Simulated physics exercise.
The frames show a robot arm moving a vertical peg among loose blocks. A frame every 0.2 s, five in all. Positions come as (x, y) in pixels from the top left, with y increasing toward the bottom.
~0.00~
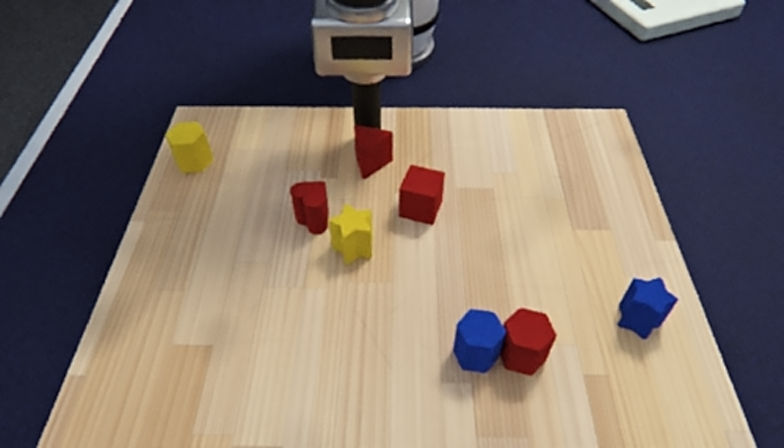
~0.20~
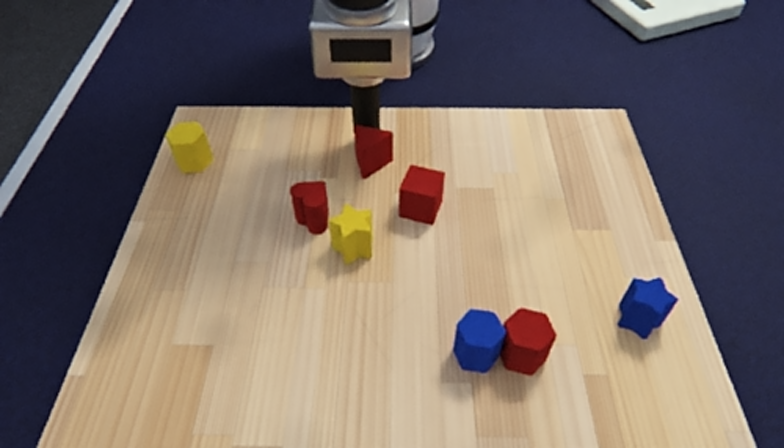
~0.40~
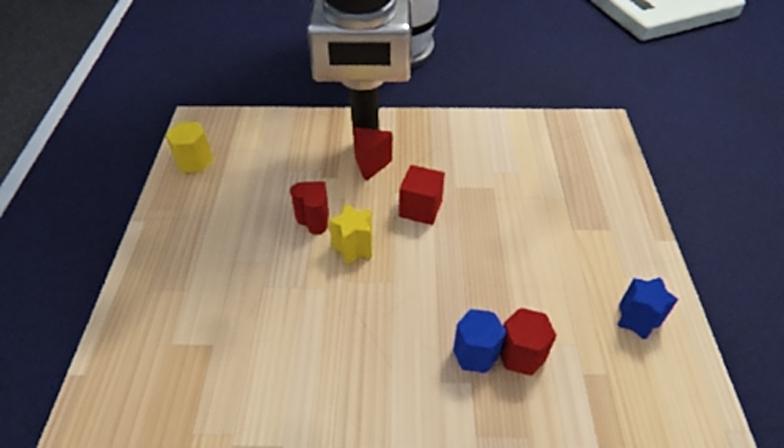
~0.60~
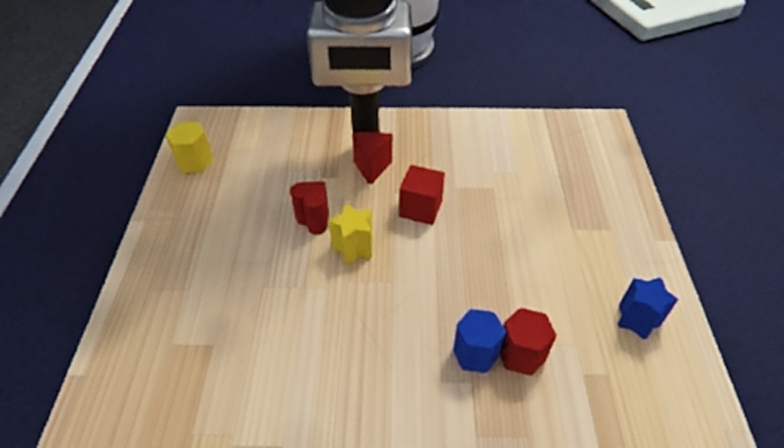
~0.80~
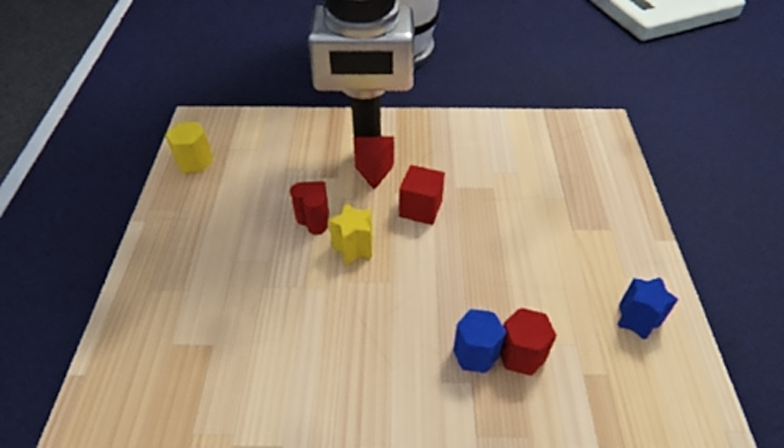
On a wooden board scattered with red, yellow and blue blocks, a robot arm's dark peg shifted slightly beside a red three-sided block, then nudged it a little way toward the viewer while the others stayed still.
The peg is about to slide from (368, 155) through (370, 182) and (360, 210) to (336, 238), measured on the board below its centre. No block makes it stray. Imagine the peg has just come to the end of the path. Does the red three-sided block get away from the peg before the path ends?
I'd say yes.
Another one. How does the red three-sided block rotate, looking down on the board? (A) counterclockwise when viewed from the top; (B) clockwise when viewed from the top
Correct choice: A.
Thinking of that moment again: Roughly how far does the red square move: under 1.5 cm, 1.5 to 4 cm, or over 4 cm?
It shifts by less than 1.5 cm.
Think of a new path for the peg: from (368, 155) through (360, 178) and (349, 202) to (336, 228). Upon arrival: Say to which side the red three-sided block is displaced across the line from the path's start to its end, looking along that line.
Shifts left.
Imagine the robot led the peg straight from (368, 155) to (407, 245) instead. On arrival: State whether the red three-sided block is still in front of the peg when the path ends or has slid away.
I'd say the red three-sided block is still out in front of the peg at the end.
The first path, step by step. One third of the way, peg at (370, 170); red three-sided block at (384, 170), turned 35° anticlockwise.
Two thirds of the way, peg at (359, 199); red three-sided block at (385, 191), turned 60° anticlockwise.
At the end, peg at (335, 226); red heart-shaped block in place; yellow star at (349, 231), turned 45° anticlockwise; red three-sided block at (385, 191), turned 60° anticlockwise; red square in place.
